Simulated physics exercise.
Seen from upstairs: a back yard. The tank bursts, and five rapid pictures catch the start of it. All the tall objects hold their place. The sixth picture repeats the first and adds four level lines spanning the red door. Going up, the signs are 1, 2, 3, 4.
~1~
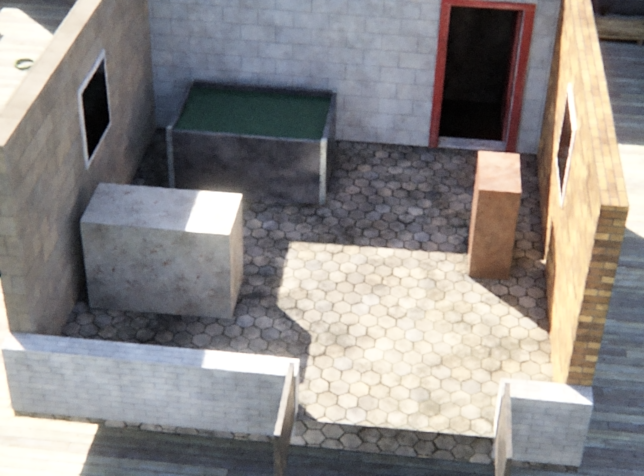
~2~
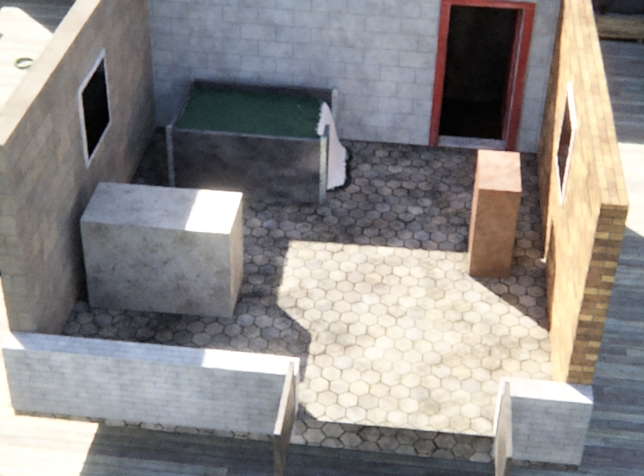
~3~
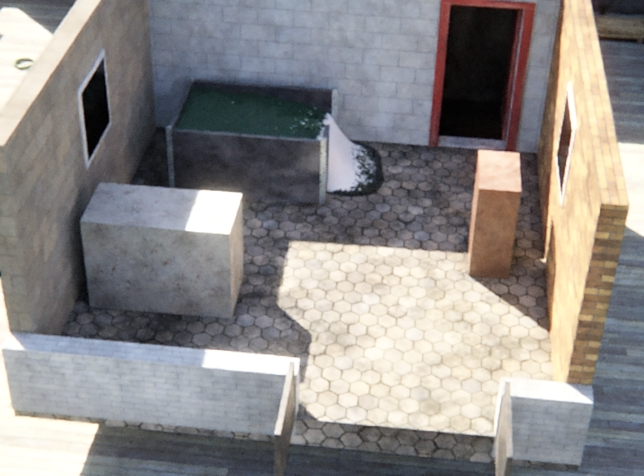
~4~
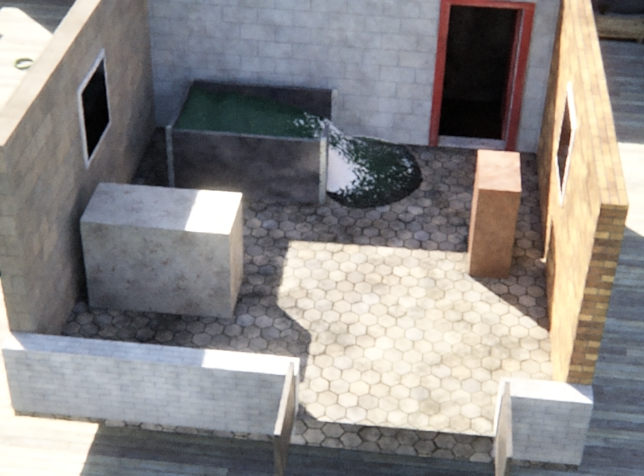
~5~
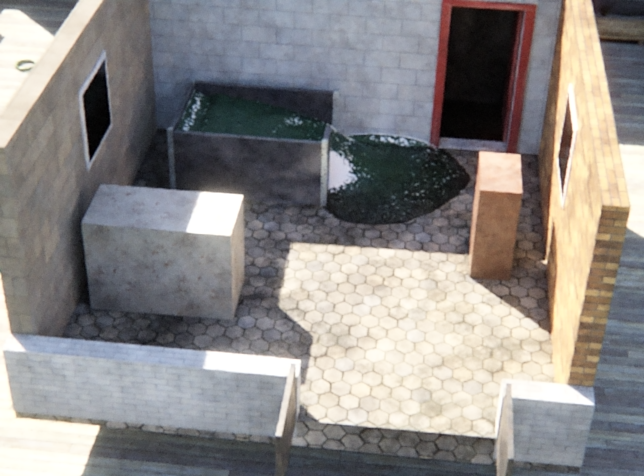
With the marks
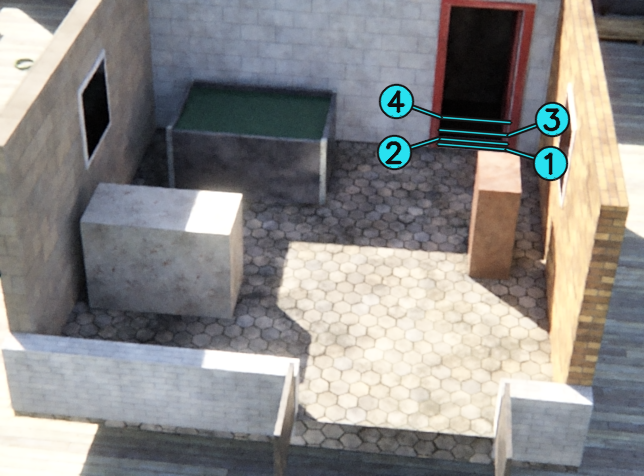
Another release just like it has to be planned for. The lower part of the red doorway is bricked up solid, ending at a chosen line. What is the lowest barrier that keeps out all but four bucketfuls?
Go for 3.
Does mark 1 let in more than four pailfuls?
Yes, that goes wrong.
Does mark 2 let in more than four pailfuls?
Yes, that goes wrong.
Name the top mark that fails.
That would be 2.
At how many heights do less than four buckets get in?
Two of the four.
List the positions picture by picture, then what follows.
The first picture shows water in the tank at rest, its middle at (255, 115); foot of the red doorway at (471, 149); open gate at (400, 365).
In the second picture, 1 % of the ground under water, visible out to (345, 177).
In the third picture, 3 % of the ground under water, visible out to (367, 190).
In the fourth picture, 7 % of the ground under water, visible out to (411, 184).
In the fifth picture, 12 % of the ground under water, visible out to (461, 172).
In cyan, 1 at (472, 146); 2 at (472, 141); 3 at (473, 132); 4 at (475, 119); from the bottom up 1, 2, 3, 4.
Choosing 1, dozens of bucketfuls pour in.
Choosing 2, about 9 bucketfuls get in.
Choosing 3, a bucket or two gets in.
Choosing 4, nothing gets over.
